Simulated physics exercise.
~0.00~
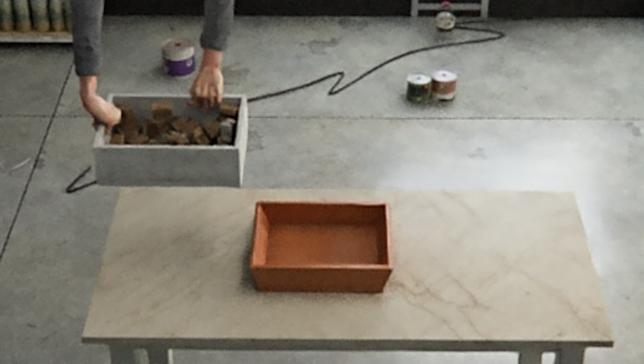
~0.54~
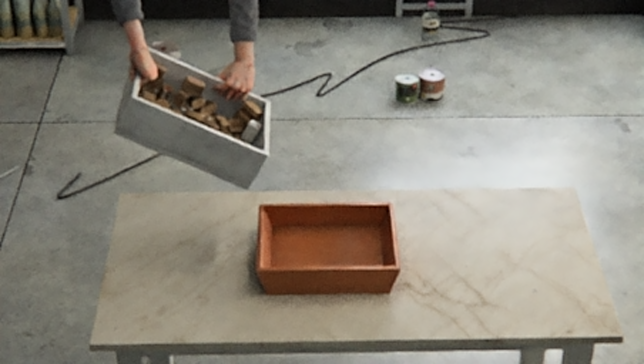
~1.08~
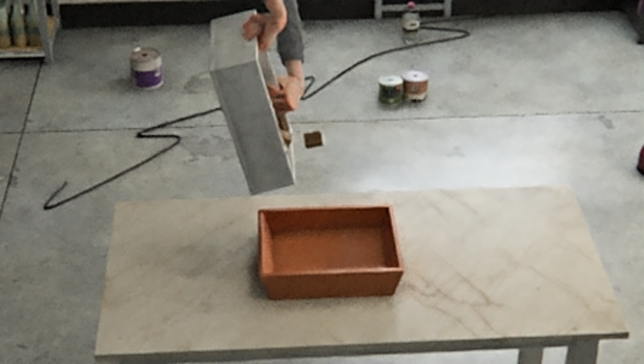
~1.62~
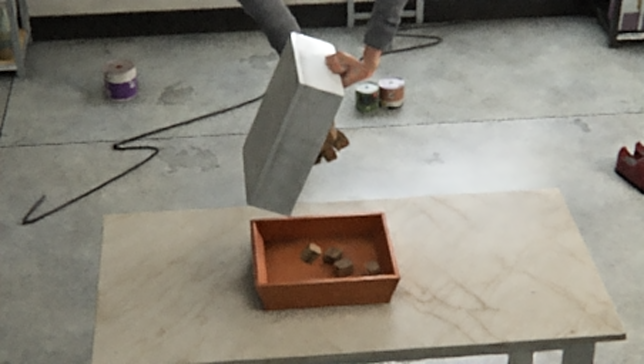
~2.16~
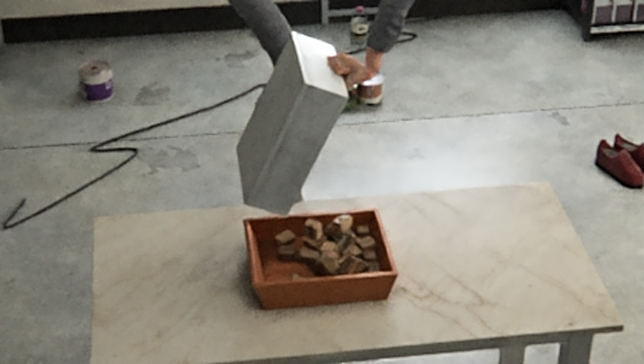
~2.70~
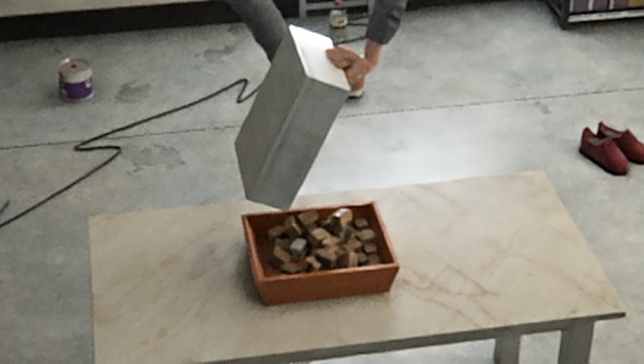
A pair of hands lifted a pale tote of small brown blocks behind the table and tipped it steeply over the empty orange tray, sending the blocks tumbling in until they lay heaped there, with the tote still held tilted above.
